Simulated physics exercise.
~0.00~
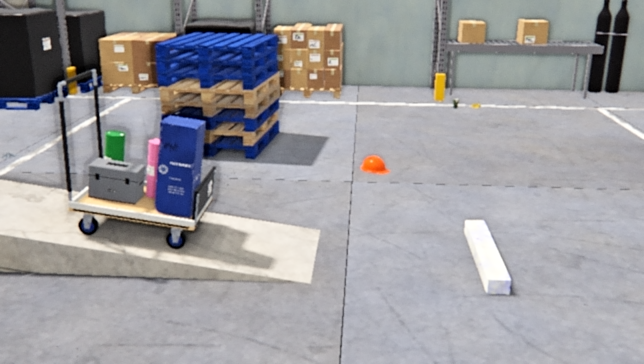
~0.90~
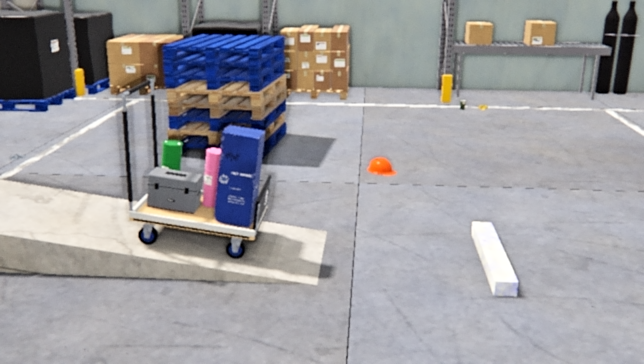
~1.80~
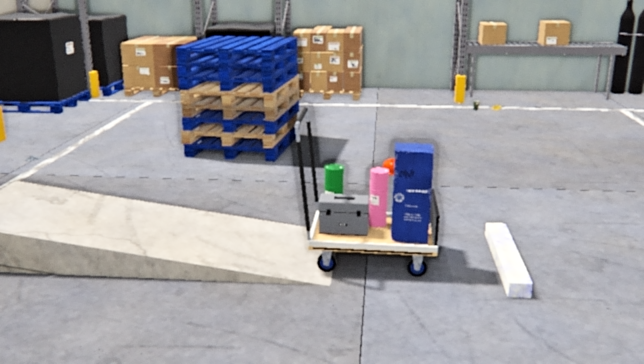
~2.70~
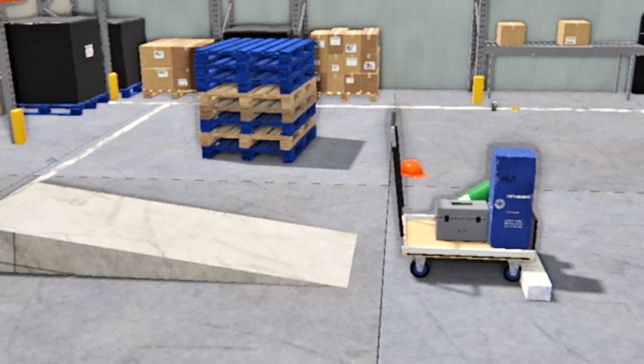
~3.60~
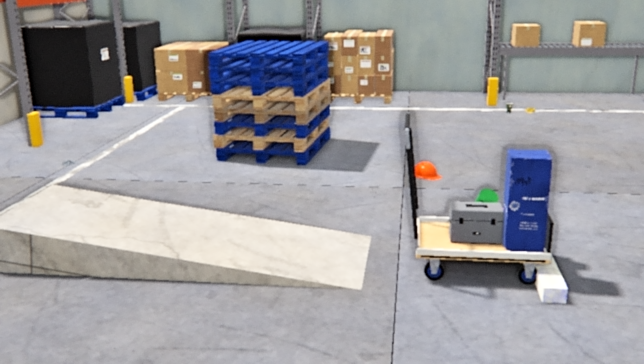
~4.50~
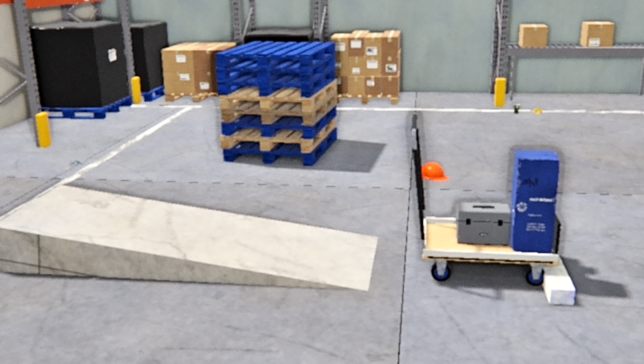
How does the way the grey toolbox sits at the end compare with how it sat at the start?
At the start the grey toolbox was leaning with the trolley on the sloping ramp, and at the end it was upright on the trolley on level floor.
A trolley carrying a grey toolbox, a blue box and pink and green canisters rolled right, down a ramp and across the floor to a white kerb. The green canister toppled, and both canisters ended out of sight while the boxes stayed aboard.
